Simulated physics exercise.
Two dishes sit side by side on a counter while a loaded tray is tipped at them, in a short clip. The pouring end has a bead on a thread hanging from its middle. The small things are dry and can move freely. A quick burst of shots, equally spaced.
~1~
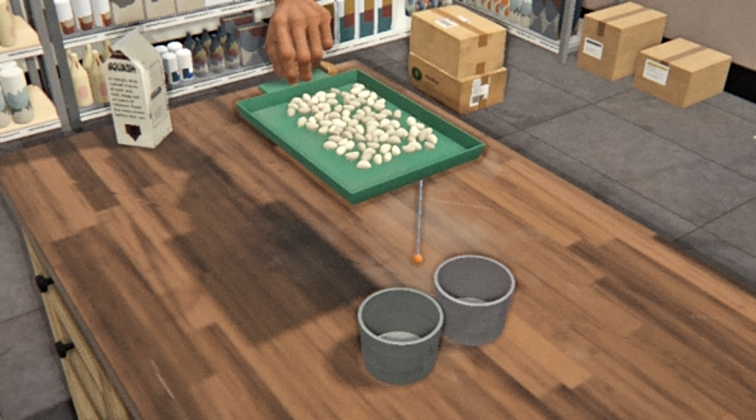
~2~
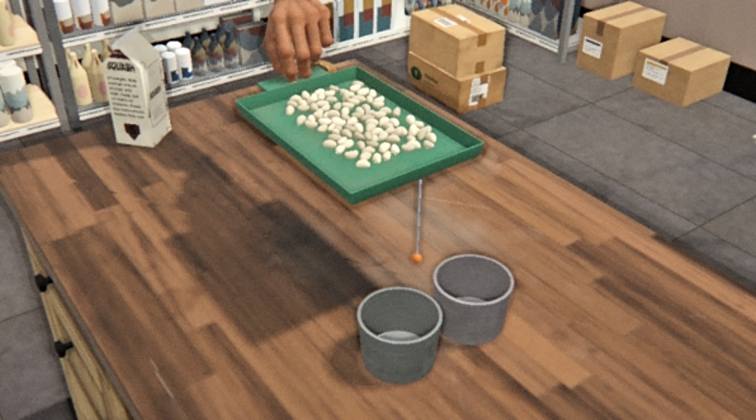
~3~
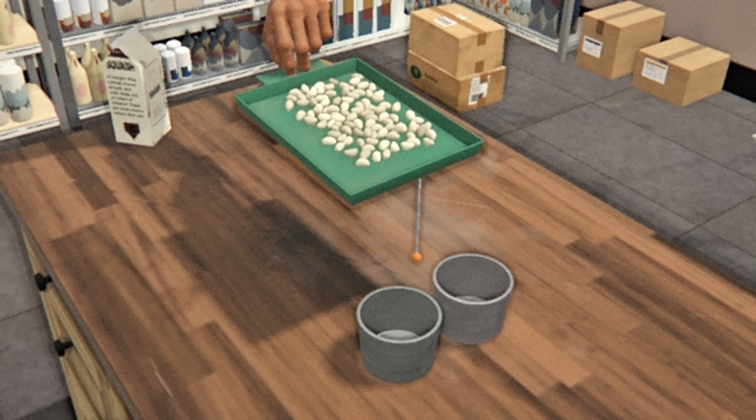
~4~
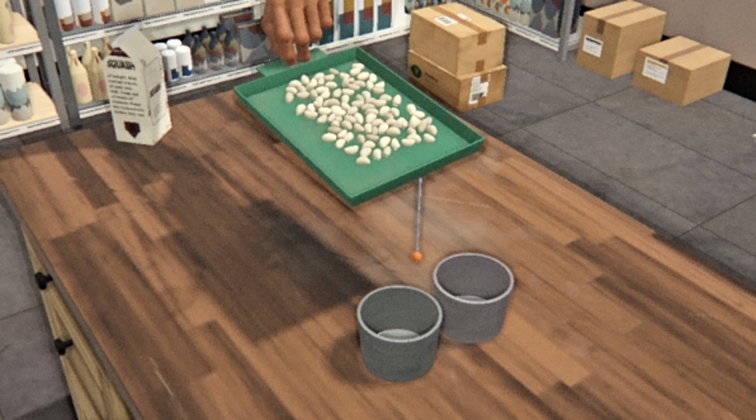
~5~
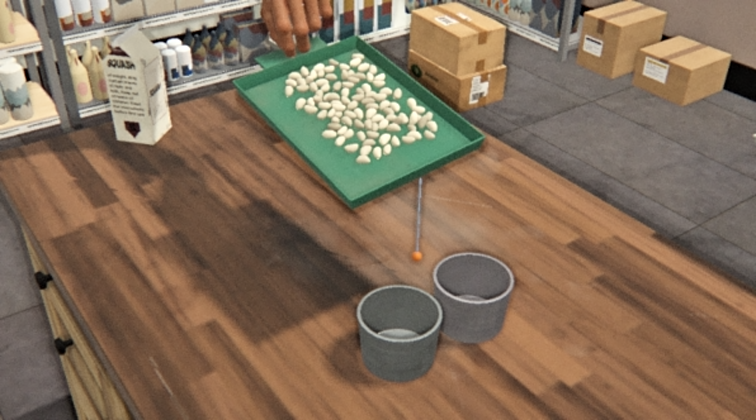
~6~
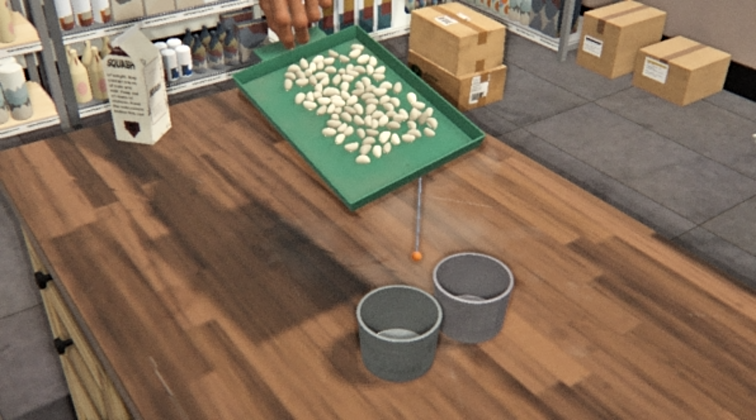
A hand raises the back of a green tray of white beans above a wooden counter, gradually steepening its tilt toward two gray dishes, and the tray's front edge dips slightly at the left corner while the beans stay clustered.
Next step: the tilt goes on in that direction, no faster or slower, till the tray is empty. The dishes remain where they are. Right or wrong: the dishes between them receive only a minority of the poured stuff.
Right, they get under half.
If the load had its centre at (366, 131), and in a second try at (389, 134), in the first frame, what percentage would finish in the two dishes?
Around 30 then around 30 per cent.
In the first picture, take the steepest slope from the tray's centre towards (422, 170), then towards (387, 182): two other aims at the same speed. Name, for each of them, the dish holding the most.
Place one gives the rightmost dish, place two gives the leftmost dish.
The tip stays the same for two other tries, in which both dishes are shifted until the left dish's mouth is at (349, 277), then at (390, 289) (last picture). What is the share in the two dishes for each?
First placement: Some 60 %; second placement: Some 60 %.
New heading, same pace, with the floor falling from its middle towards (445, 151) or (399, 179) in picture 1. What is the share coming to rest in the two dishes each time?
You'd see roughly 20 per cent the first time and 80 per cent the second.
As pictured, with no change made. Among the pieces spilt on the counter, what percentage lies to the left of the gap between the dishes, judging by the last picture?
About 100 percent.
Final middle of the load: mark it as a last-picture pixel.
Last view, resting centre - approx. (352, 341).
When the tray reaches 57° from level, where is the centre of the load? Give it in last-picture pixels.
Look about (357, 161) in the last picture.
Just after the last frame, tray tipped steeply; every one on the tray.
A moment on, tray tipped right over; roughly two thirds on the tray; about a tenth in the left dish; about a tenth outside both; about a tenth in the air.
Further on, tray tipped past a quarter turn; roughly a quarter in the left dish; the larger part outside both.
When it is over, tray tipped past a quarter turn; roughly a quarter in the left dish; not one in the right dish; the larger part outside both.
